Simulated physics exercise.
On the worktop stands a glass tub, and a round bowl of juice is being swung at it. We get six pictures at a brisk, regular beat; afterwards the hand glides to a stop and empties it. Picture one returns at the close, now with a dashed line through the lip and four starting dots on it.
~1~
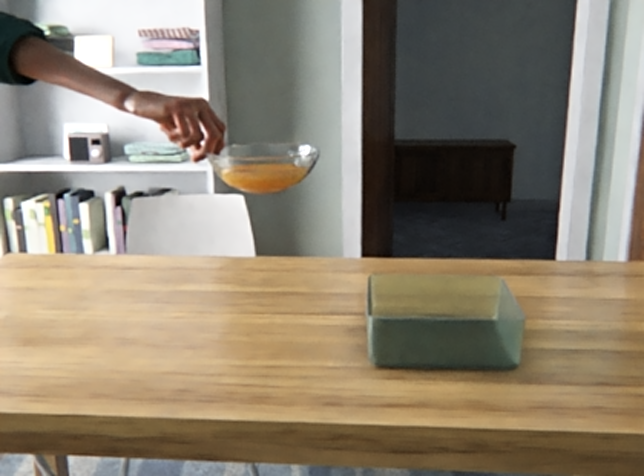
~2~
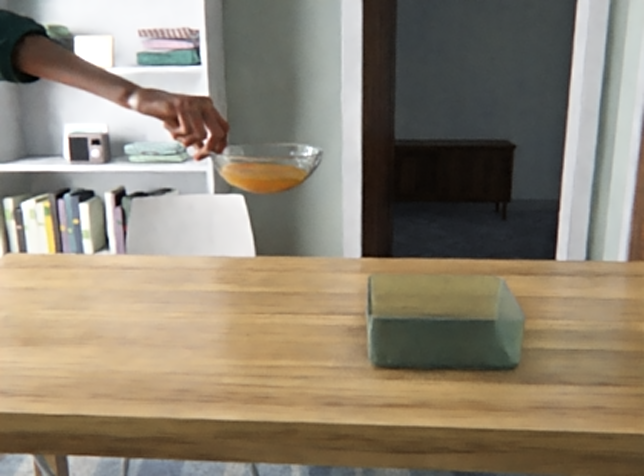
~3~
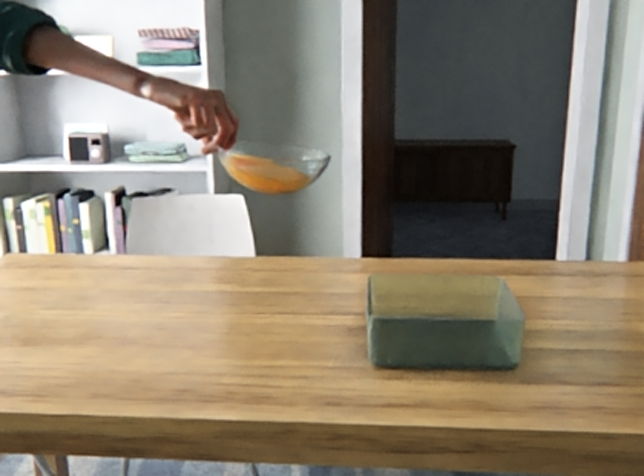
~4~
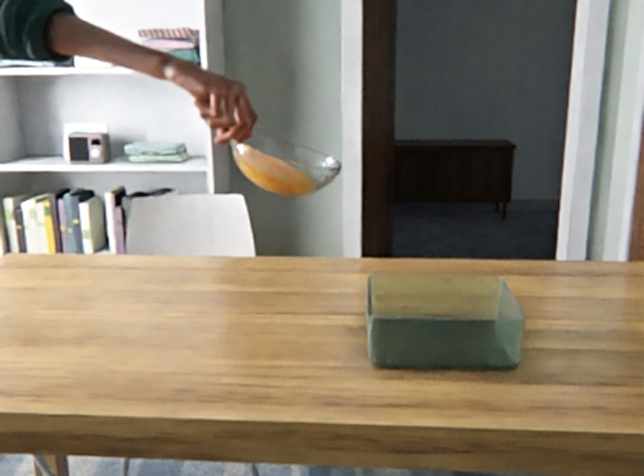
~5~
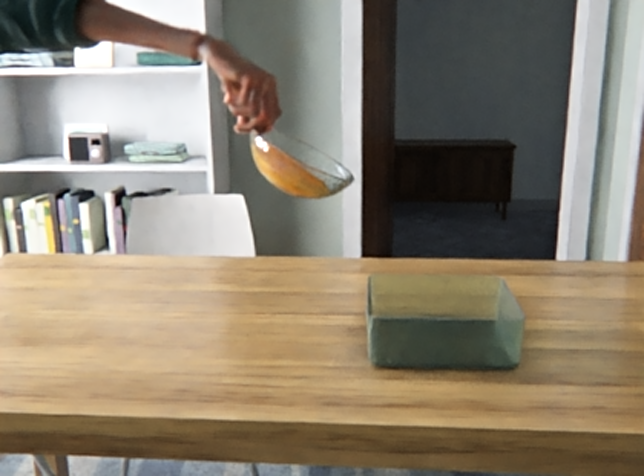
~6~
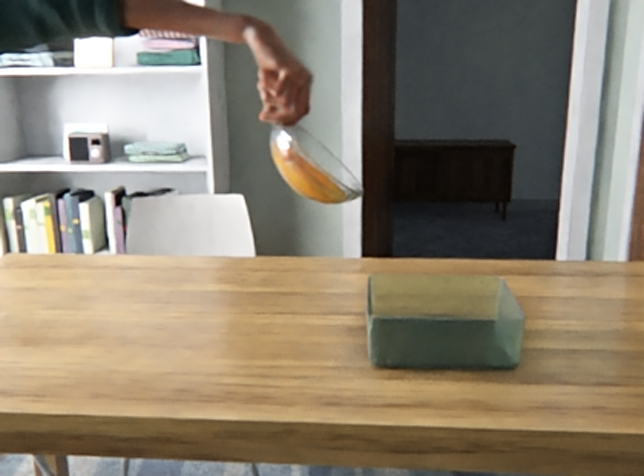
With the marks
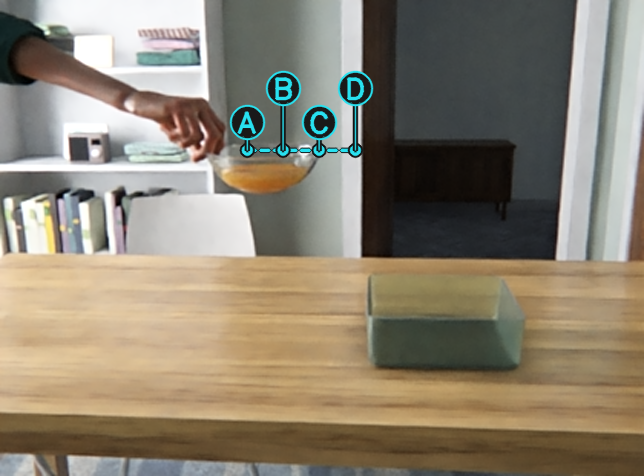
A hand reaching in from the left, its arm in a dark green sleeve, holds a clear round bowl of orange juice above a long wooden table, seen from the front by a still camera. A greenish glass tub sits right of centre, with white shelves, a white chair and a dark doorway behind. The hand moves the bowl rightward, tilting it slightly, then steeply, its right rim dipping.
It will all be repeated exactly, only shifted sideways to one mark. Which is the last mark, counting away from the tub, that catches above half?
A.
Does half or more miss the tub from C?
No, not at all.
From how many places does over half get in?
All of them.
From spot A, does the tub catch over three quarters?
No, less.
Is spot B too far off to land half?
No, that is safe.
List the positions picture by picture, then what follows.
The first picture shows upright, lip at (318, 150); tub from (368, 363) to (519, 367); nothing has left yet.
The second picture shows upright, lip at (321, 151); nothing has left yet.
The third picture shows tipped about 7°, lip at (329, 156); nothing has left yet.
The fourth picture shows tipped about 16°, lip at (341, 165); nothing has left yet.
The fifth picture shows tipped about 28°, lip at (353, 178); nothing has left yet.
The sixth picture shows tipped about 42°, lip at (363, 191); nothing has left yet.
In cyan, A at (247, 150); B at (283, 150); C at (319, 150); D at (355, 150).
Choosing A, about 61 % lands in the tub, 19 % falls short and 19 % goes beside or beyond.
Choosing B, about 66 % lands in the tub, 7 % falls short and 27 % goes beside or beyond.
Choosing C, about 71 % lands in the tub, 12 % falls short and 16 % goes beside or beyond.
Choosing D, about 75 % lands in the tub, 8 % falls short and 17 % goes beside or beyond.
